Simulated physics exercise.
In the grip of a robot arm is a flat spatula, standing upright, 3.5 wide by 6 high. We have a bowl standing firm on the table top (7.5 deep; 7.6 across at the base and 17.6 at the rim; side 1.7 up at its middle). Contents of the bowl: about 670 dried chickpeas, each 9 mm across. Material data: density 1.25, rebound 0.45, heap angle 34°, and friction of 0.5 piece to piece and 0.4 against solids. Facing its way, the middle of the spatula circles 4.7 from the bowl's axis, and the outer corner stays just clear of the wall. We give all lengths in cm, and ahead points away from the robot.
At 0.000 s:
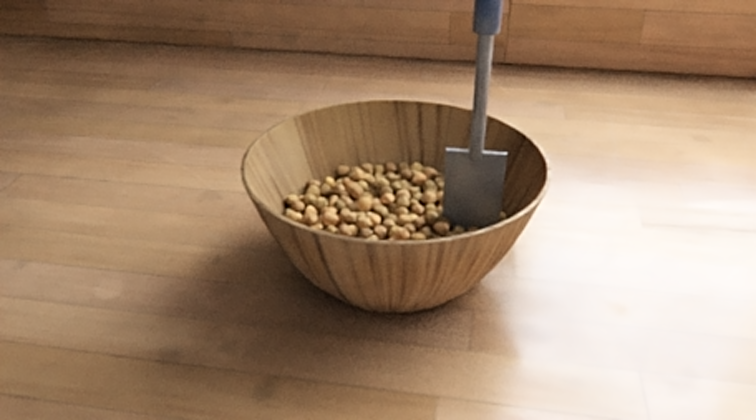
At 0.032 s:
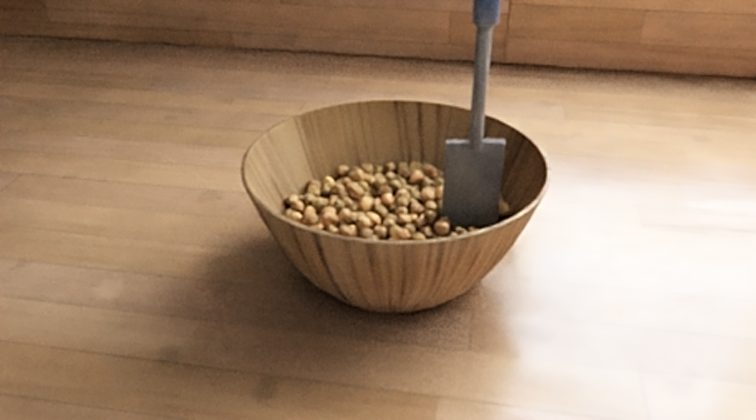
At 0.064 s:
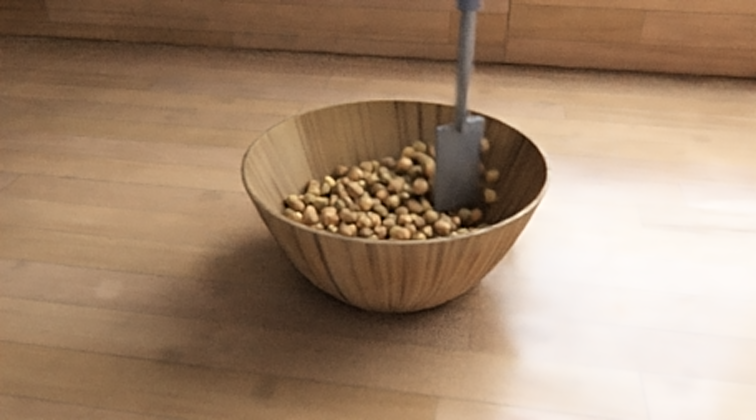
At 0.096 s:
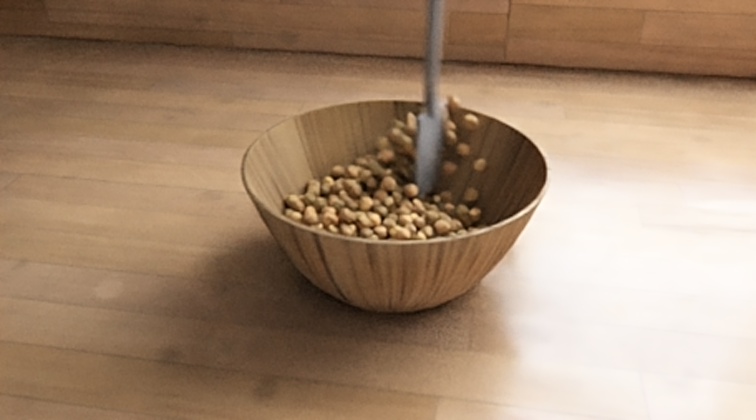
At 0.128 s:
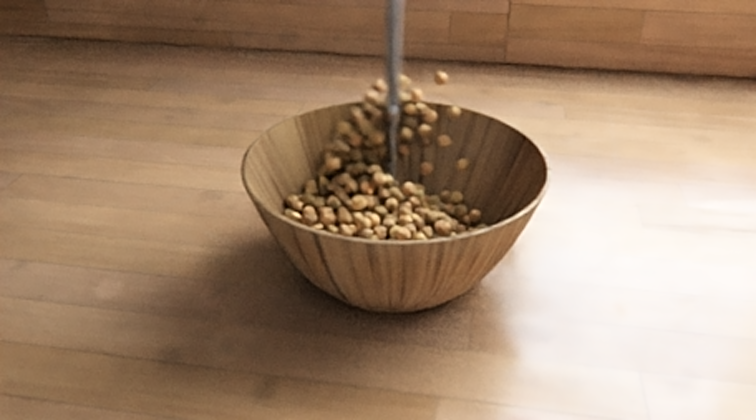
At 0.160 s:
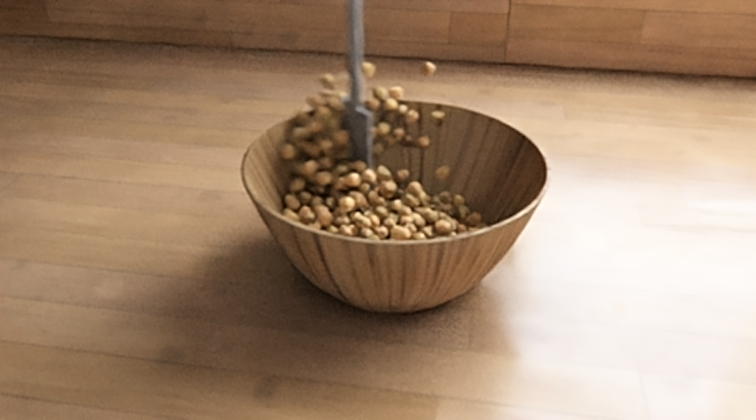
We see a wooden bowl of chickpeas on a wooden surface as a flat metal spatula, upright at its right side, sweeps around the back toward the left, turning and tossing chickpeas up above the rim.
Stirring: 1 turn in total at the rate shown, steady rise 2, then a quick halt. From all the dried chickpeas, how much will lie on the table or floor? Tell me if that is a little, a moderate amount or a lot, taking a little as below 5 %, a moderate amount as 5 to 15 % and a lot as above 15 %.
A moderate amount, from 5 to 15 %.
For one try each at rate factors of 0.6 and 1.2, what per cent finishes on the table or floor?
I'd expect about 0 per cent, then about 10 per cent.
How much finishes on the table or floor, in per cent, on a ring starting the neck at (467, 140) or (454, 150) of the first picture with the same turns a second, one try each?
Close to 10 and 10 in a hundred.
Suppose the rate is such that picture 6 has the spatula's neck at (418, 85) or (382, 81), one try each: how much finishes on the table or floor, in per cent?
Some 0 and 5 per cent respectively.
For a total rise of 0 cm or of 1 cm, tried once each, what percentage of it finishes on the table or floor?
Some 20 and some 10 per cent.
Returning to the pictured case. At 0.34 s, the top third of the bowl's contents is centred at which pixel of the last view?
Centre, approx.: (402, 240).
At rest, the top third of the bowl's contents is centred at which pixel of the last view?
It is centred near (399, 230).
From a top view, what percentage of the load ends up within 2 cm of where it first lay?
Near 65 % of the pieces.
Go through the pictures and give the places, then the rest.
Spatula neck at (478, 127), 0° round; upper third of the load around (389, 219), from x 290 to 500, top at y 170; 674 in the bowl, in the first frame.
Spatula neck at (477, 118), 12° round; upper third of the load around (392, 215), from x 290 to 500, top at y 170, in the second frame.
Spatula neck at (462, 100), 41° round; upper third of the load around (392, 207), from x 290 to 495, top at y 140, in the third frame.
Spatula neck at (431, 87), 71° round; upper third of the load around (389, 204), from x 290 to 495, top at y 100, in the fourth frame.
Spatula neck at (393, 81), 101° round; upper third of the load around (371, 199), from x 290 to 495, top at y 80; 672 in the bowl, 2 in flight or on the tool, in the fifth frame.
Spatula neck at (355, 82), 131° round; upper third of the load around (345, 197), from x 285 to 495, top at y 65; 668 in the bowl, 6 in flight or on the tool, in the sixth frame.
By 0.25 s, 215° round, highest piece 12 above the table; 649 in the bowl, 1 on the table or floor, 24 in flight or on the tool.
By 0.34 s, 299° round, highest piece 10 above the table; 631 in the bowl, 21 on the table or floor, 22 in flight or on the tool.
By 0.58 s, 0° round, highest piece 6 above the table; 620 in the bowl, 54 on the table or floor.
By 1.28 s, 0° round, highest piece 6 above the table; 620 in the bowl, 54 on the table or floor.
Final count, 620 in the bowl, 54 on the table or floor. That is 8 % on the table or floor.
